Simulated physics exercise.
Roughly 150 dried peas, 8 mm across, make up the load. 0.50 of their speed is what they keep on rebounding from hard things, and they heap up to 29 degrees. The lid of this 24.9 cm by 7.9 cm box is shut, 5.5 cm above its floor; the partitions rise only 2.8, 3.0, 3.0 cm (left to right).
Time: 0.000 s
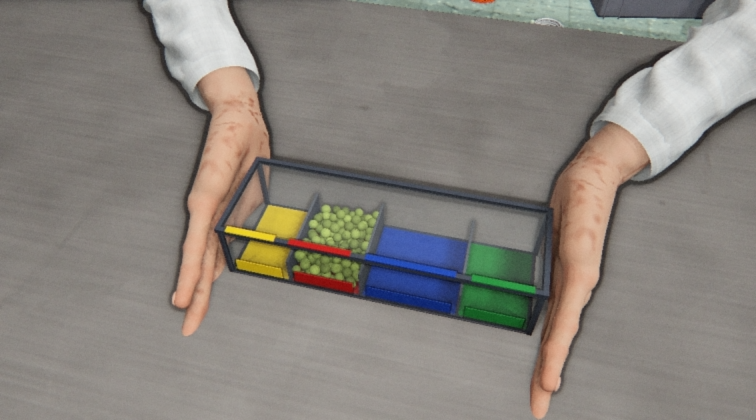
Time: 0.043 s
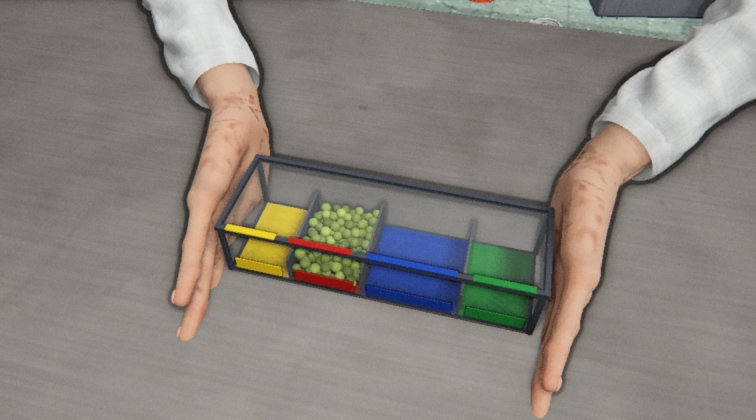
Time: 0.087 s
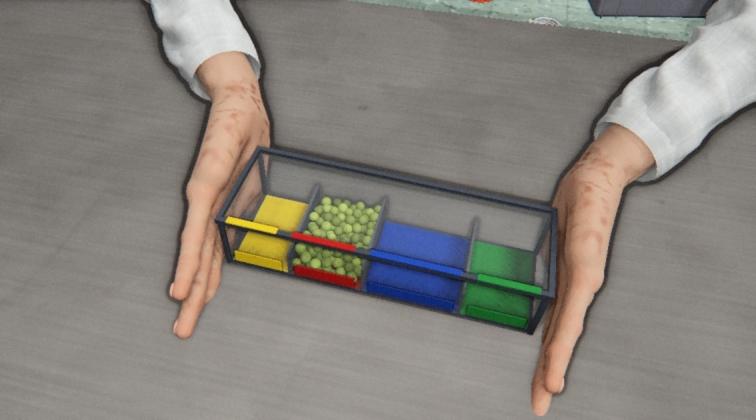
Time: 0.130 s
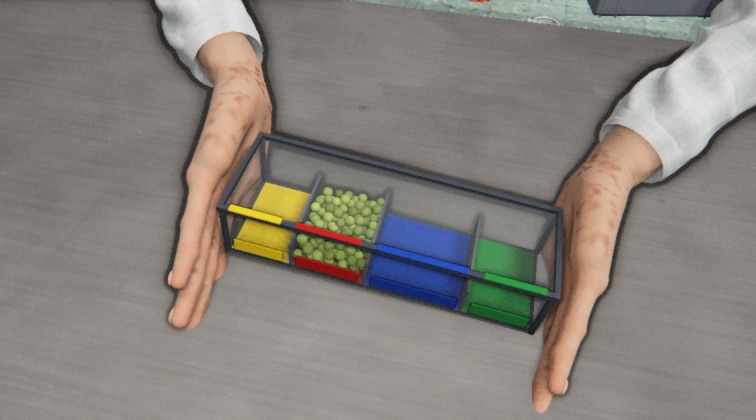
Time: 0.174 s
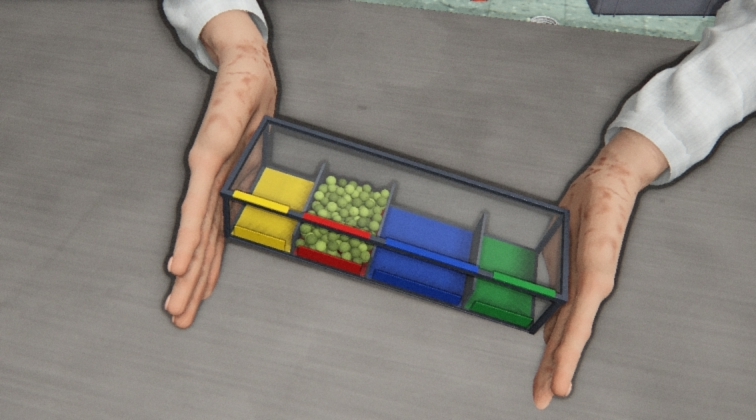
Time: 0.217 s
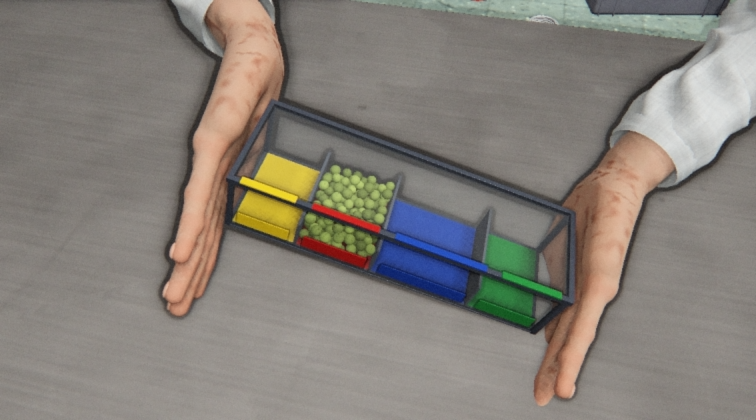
A clear, dark-edged box with yellow, red, blue and green sections tilts gradually, its left end rising between two open hands while the green round pieces stay heaped in the red section and the other sections remain empty.
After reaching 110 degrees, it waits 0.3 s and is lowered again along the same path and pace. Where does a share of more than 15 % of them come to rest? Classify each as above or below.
Classification: Red compartment below, blue compartment below, green compartment above, yellow compartment below.
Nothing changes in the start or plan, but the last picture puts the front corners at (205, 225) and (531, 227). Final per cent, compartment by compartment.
Red = 0 %, blue = 0 %, green = 0 %, yellow = 100 %.
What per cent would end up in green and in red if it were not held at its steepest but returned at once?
Green 100; red 0.
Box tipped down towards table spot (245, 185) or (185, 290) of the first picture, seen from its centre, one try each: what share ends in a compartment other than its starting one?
Estimate: Some 90 % and some 90 % respectively.
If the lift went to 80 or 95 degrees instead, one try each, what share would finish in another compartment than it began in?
First try: Around 45 %; second try: Around 90 %.
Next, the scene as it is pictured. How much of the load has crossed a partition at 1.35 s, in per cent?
Estimate: Some 95 %.
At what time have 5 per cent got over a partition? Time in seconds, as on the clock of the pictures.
That happens at about 0.85 s on the clock.
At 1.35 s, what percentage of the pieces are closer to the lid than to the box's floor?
Share: Approx. 90 %.
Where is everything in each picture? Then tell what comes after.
Box tilt 0 degrees, front corners at (221, 228) and (543, 292); red 100 %, in the first picture.
Box tilt 1 degrees, front corners at (221, 226) and (544, 293), in the second picture.
Box tilt 3 degrees, front corners at (221, 219) and (548, 293), lowest corner right front, in the third picture.
Box tilt 7 degrees, front corners at (223, 206) and (554, 295), lowest corner right front, in the fourth picture.
Box tilt 11 degrees, front corners at (228, 192) and (561, 297), lowest corner right front, in the fifth picture.
Box tilt 16 degrees, front corners at (234, 178) and (567, 299), lowest corner right front; red 100 %. Its pace works out near 100 degrees a second, in the sixth picture.
After 1.35 s, tilt 110 degrees; red 5 %, blue 20 %, green 75 %.
After 2.10 s, tilt 57 degrees; green 100 %.
After 2.88 s, tilt 0 degrees; green 100 %.
By 3.4 s all is still; red 0 %, blue 0 %, green 100 %, yellow 0 %.
